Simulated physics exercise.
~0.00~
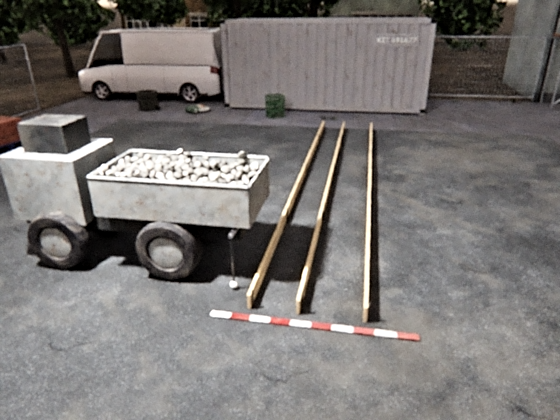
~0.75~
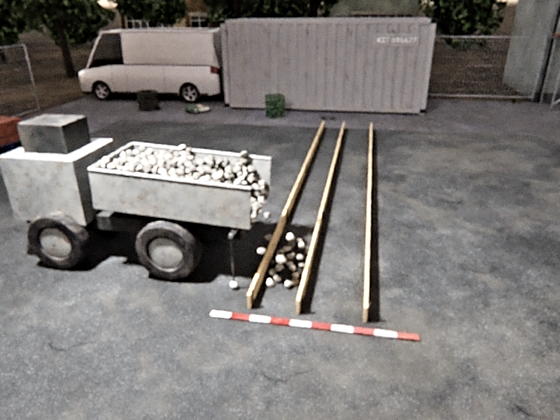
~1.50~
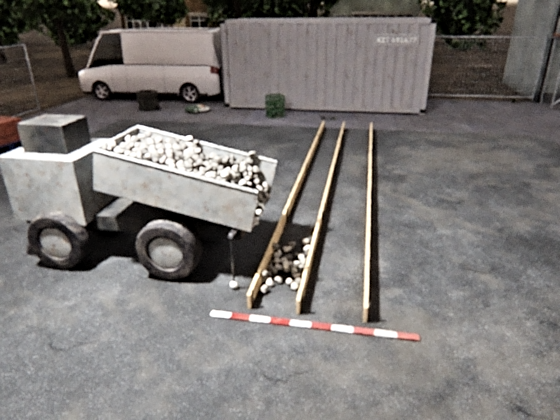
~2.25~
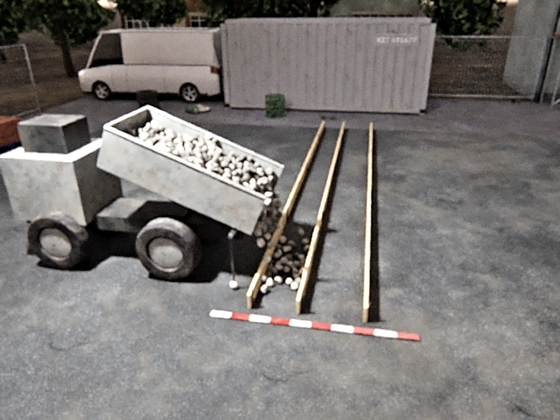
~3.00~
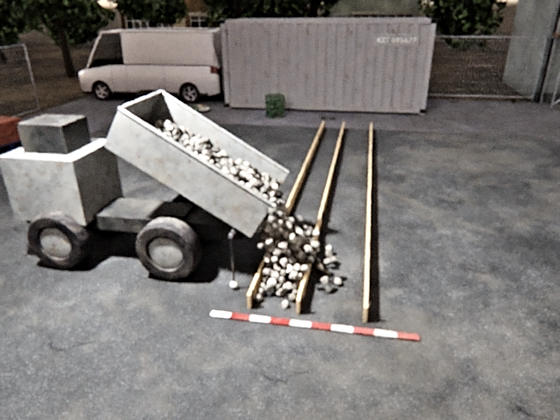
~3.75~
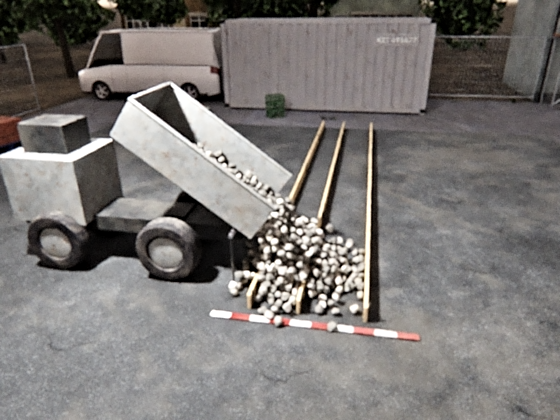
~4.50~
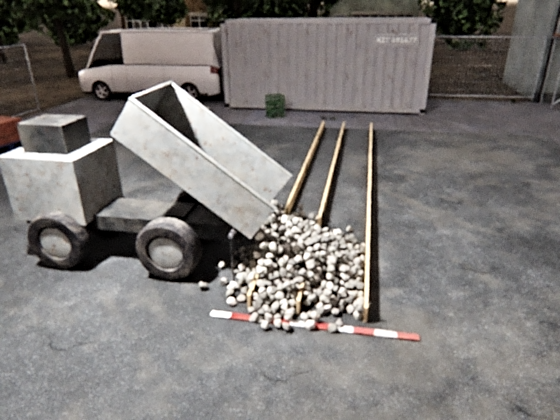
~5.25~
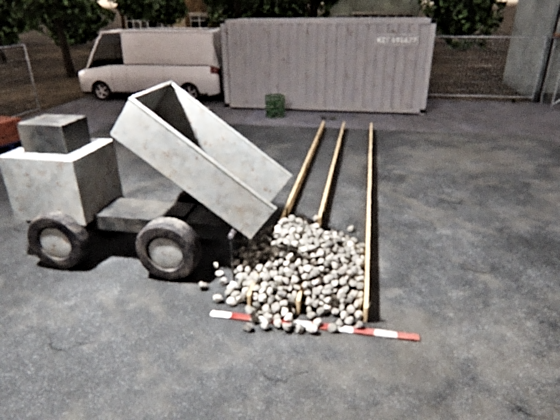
A grey truck tilts its bed and dumps pale stones into a heap over planks.
